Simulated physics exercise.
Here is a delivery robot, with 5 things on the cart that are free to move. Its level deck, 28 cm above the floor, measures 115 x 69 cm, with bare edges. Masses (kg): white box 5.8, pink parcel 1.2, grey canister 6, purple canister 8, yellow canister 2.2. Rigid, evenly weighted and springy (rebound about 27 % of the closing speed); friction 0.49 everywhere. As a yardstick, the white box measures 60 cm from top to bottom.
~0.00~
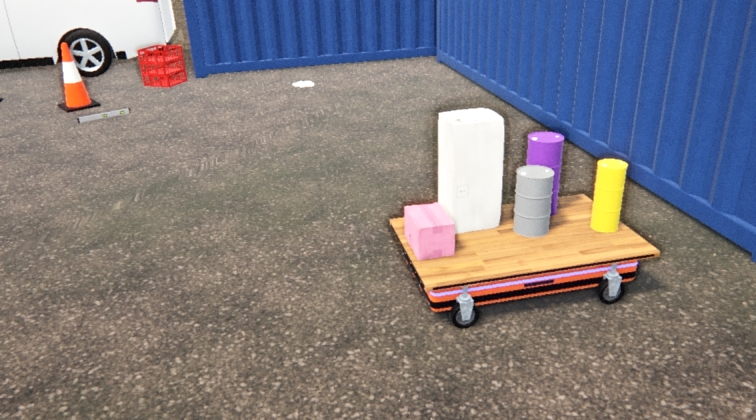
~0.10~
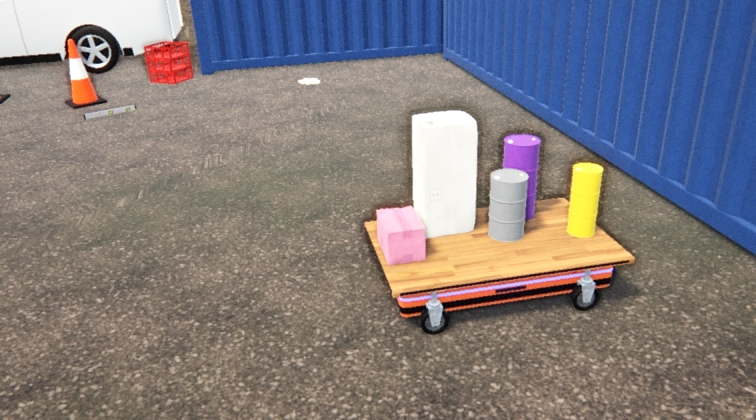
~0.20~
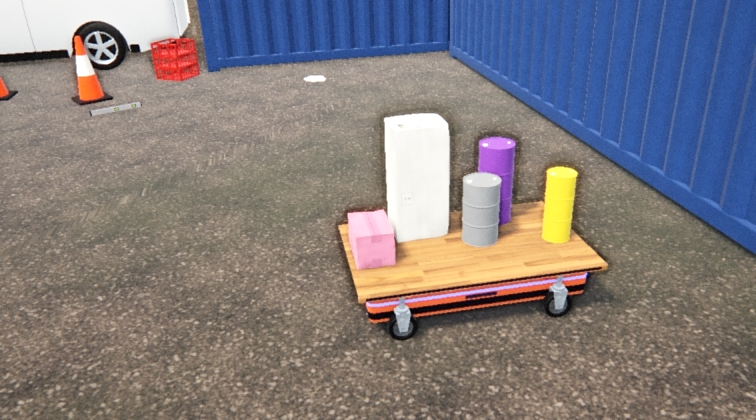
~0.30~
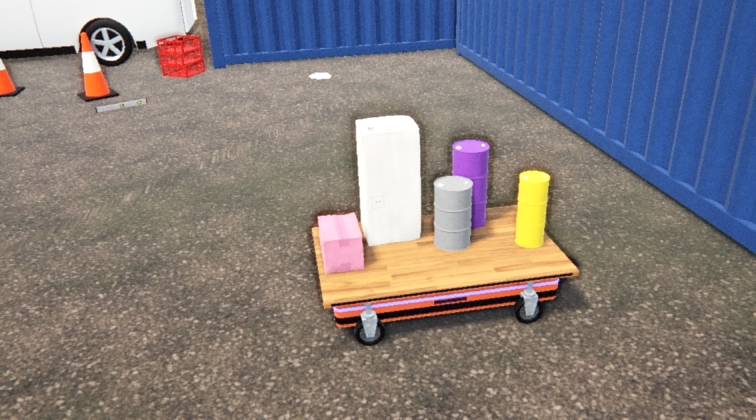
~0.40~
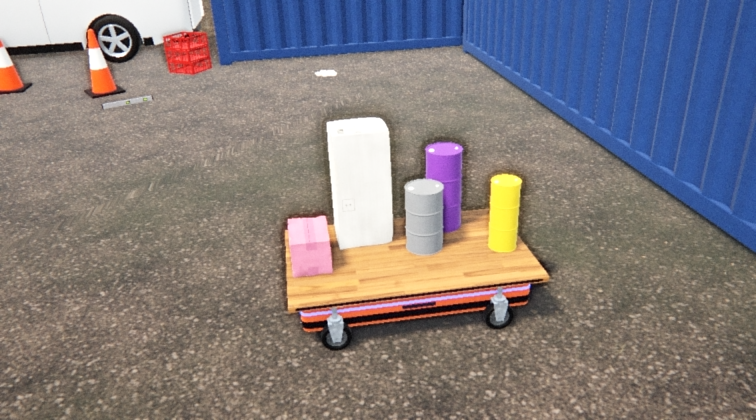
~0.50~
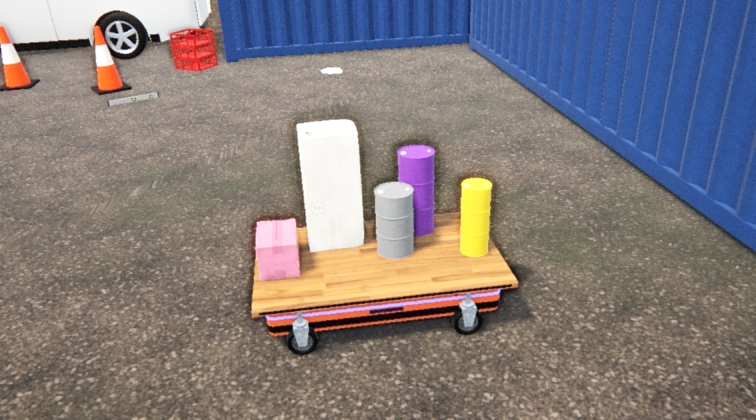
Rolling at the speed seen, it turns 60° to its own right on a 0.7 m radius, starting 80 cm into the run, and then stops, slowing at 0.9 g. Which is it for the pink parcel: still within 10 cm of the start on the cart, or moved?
The pink parcel gets shifted.
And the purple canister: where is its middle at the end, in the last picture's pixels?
Around (260, 163).
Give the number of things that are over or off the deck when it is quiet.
In all, 4.
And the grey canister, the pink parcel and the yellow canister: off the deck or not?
The grey canister ends on the cart; the pink parcel ends off the deck; the yellow canister is still on the cart.
After 1.00 s, 150 cm covered, turned 45°; pink parcel now off the deck; white box leaning 49°.
After 1.40 s, 196 cm covered, turned 60°, stopped; white box on its side; yellow canister leaning 18°; purple canister leaning 12°.
At rest (4.0 s), off the deck, pink parcel; tipped over on the cart, white box, purple canister and yellow canister; not toppled but over 10 cm from the start, grey canister. Seen from the same camera at the end, pink parcel near (112, 210).
